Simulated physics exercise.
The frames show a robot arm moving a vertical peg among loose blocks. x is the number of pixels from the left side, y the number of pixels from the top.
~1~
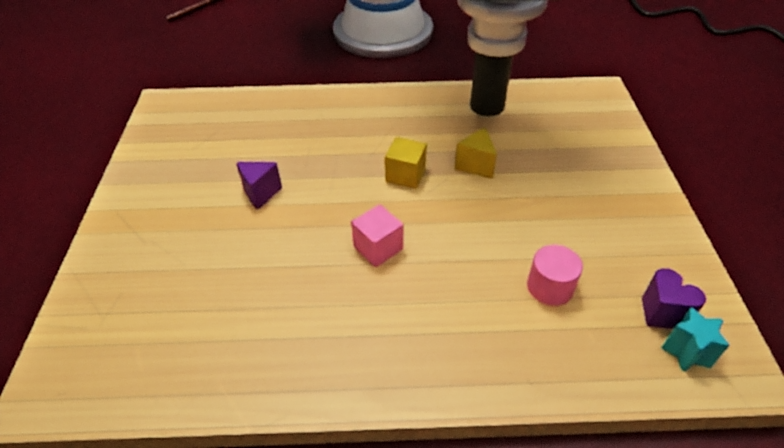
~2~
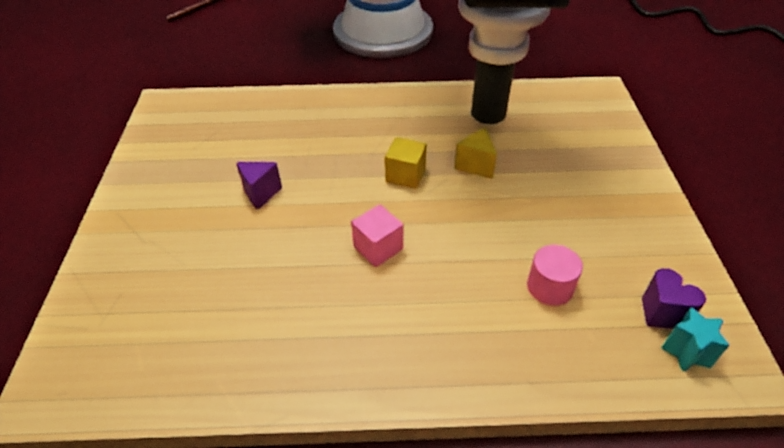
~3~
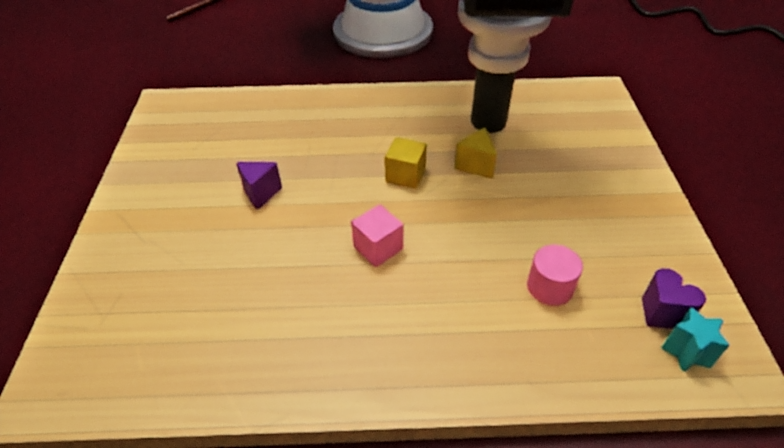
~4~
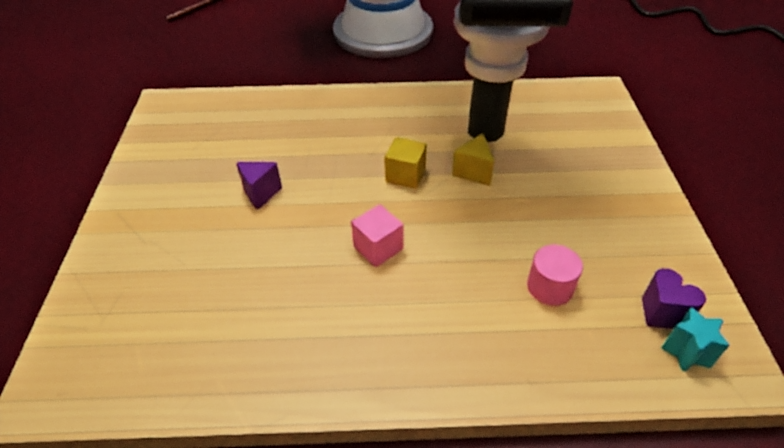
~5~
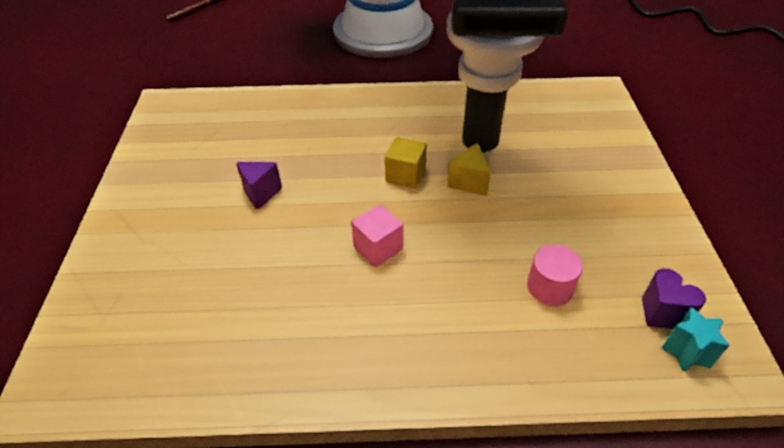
A robot arm lowers its black peg toward the yellow triangular block and nudges it slightly forward.
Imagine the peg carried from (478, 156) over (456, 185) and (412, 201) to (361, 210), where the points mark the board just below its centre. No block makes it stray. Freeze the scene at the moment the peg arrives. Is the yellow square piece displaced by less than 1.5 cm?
Yes - that is the case.
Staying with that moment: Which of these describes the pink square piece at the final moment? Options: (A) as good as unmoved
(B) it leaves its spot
Correct choice: A.
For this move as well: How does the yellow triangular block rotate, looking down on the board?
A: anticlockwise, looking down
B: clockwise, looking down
Letter A.
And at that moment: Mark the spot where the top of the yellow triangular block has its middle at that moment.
The yellow triangular block ends near (450, 193).
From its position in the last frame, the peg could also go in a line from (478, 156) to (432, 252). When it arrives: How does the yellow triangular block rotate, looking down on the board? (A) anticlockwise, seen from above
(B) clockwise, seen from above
A.
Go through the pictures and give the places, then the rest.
In the first picture, peg tip (487, 106); block tops, pink square piece (377, 222); yellow square piece (406, 149); yellow triangular block (480, 141).
In the second picture, peg (489, 114); blocks unchanged.
In the third picture, peg (489, 122); blocks unchanged.
In the fourth picture, peg (486, 131); yellow triangular block (477, 148).
In the fifth picture, peg (480, 141); pink square piece (377, 222); yellow square piece (406, 149); yellow triangular block (473, 158).
The first path, step by step. One third of the way, peg (457, 170); yellow triangular block (458, 183), turned 70° anticlockwise.
Two thirds of the way, peg (412, 185); yellow square piece (399, 150), turned 25° clockwise; yellow triangular block (450, 193), turned 100° anticlockwise.
At the end, peg (360, 195); pink square piece in place; yellow square piece (397, 150), turned 35° clockwise; yellow triangular block (450, 193), turned 100° anticlockwise.
